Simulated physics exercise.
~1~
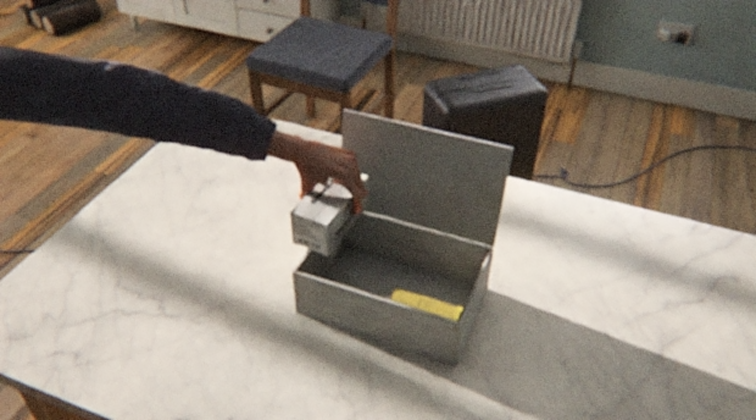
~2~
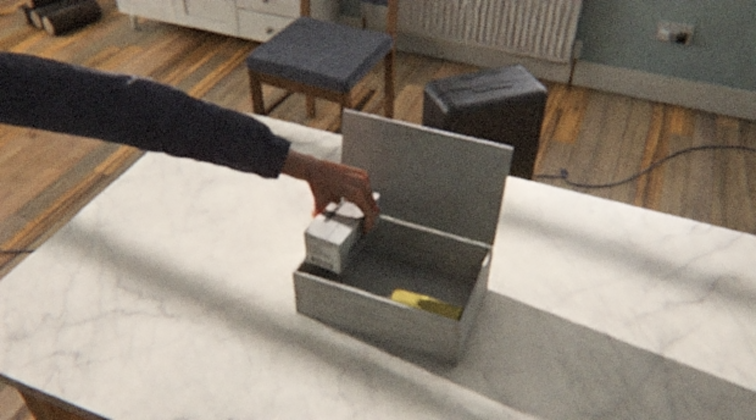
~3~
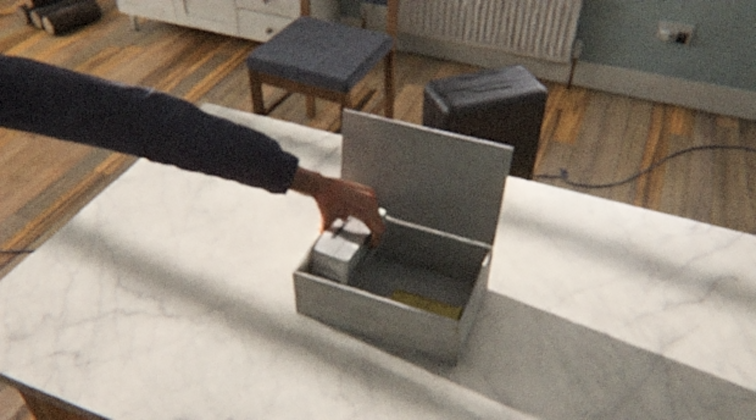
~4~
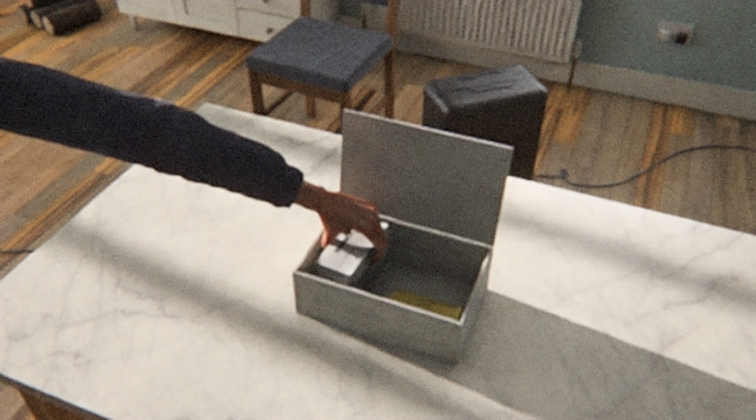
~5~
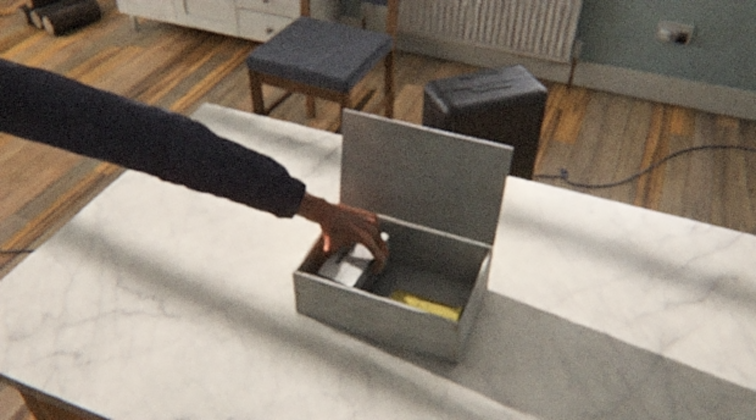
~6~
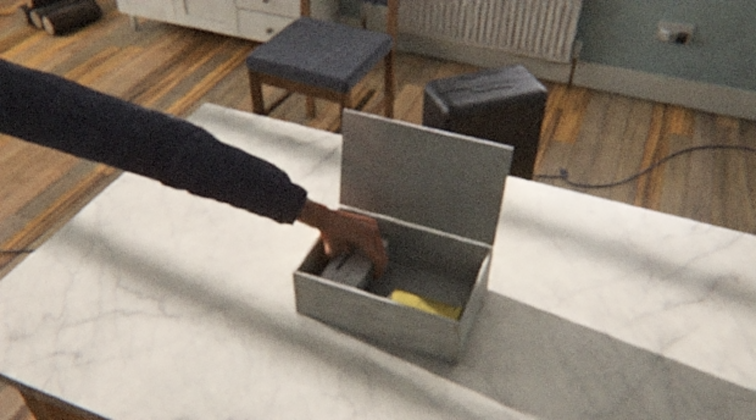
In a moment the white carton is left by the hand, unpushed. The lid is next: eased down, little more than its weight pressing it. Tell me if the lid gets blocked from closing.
It does not; the lid closes.
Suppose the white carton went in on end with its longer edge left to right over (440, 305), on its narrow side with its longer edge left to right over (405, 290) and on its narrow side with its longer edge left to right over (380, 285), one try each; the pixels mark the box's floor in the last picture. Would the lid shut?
The lid won't shut the first time, does shut the second time and does shut the third time.
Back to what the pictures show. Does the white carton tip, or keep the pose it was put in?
By the end the white carton has kept its angle.
Then, 1.30 s on from there, lid 81° above the rim.
Then, 1.70 s on from there, lid 45° above the rim.
Then, 1.90 s on from there, lid 17° above the rim.
In the end, lid shut; both unmoved. At the end, from the last picture's camera, white carton near (354, 274).
